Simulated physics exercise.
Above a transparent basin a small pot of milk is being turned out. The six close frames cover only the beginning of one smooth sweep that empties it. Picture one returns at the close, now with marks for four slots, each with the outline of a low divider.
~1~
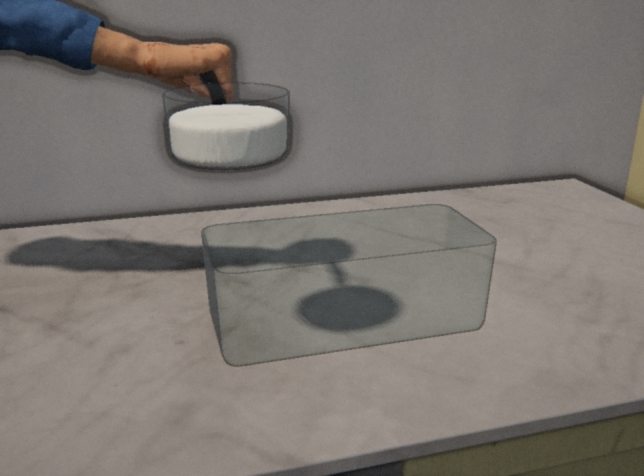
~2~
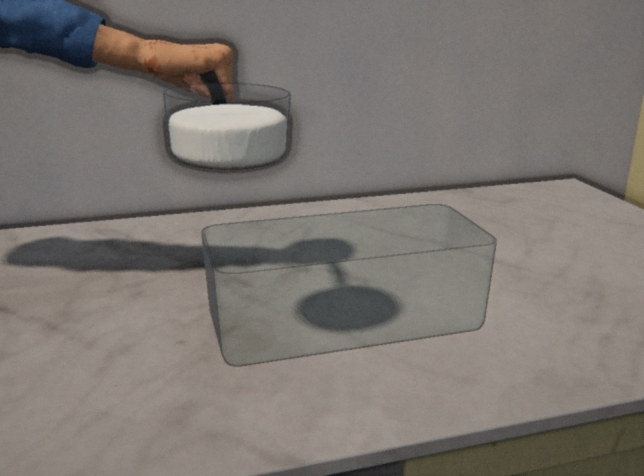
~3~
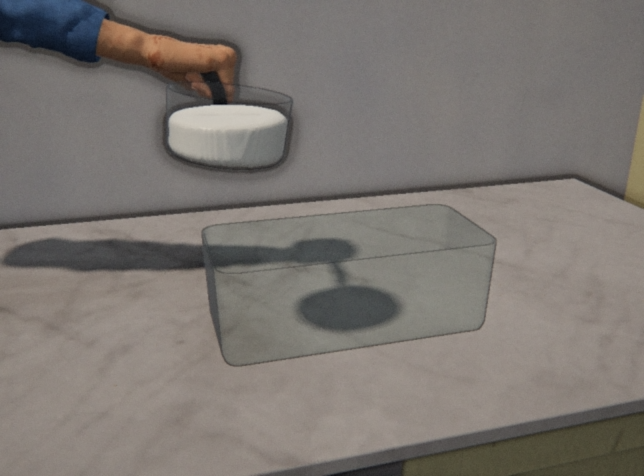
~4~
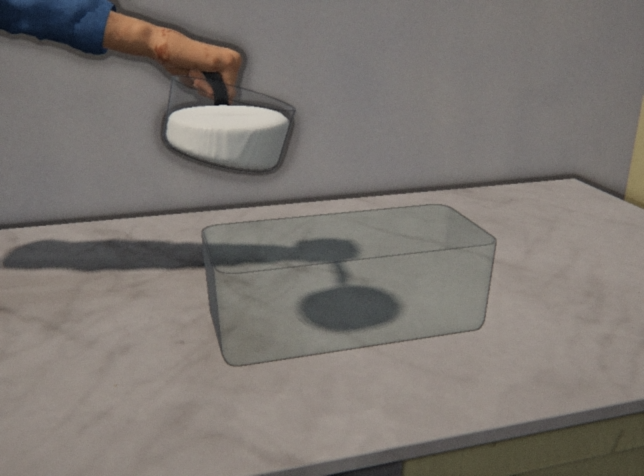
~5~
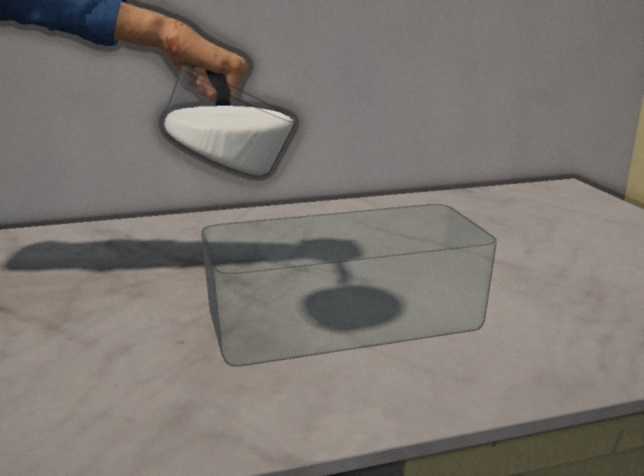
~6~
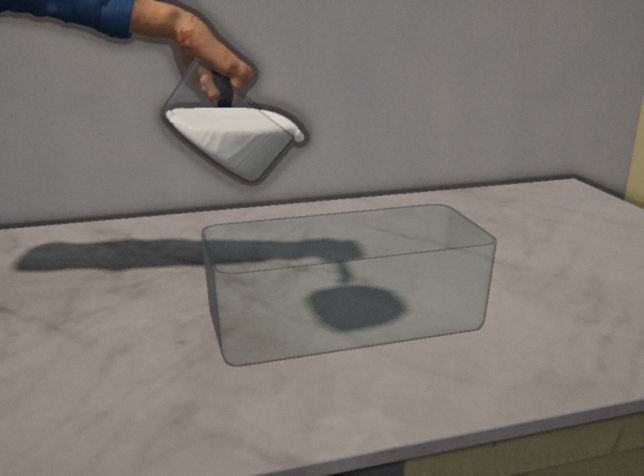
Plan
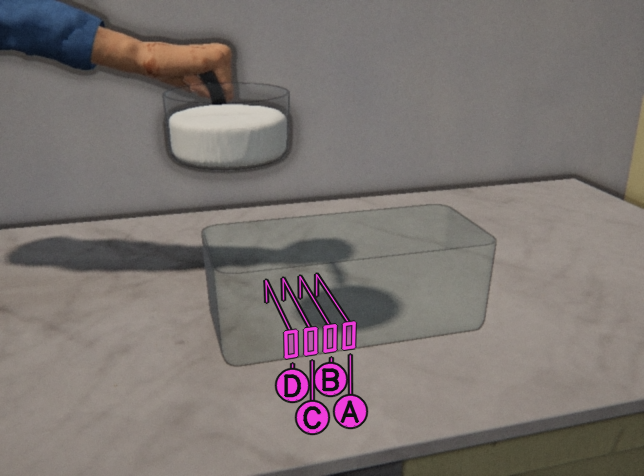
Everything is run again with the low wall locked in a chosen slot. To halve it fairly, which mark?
The answer is place A.
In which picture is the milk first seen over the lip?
Picture 6.
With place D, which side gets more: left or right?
The right one.
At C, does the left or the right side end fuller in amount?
The right one.
On the marked copy, A at (350, 355); B at (331, 358); C at (312, 361); D at (292, 364).
With A, about 47 % ends left of the wall and 53 % right of it.
With B, about 30 % ends left of the wall and 70 % right of it.
With C, about 9 % ends left of the wall and 90 % right of it.
With D, about 8 % ends left of the wall and 91 % right of it.
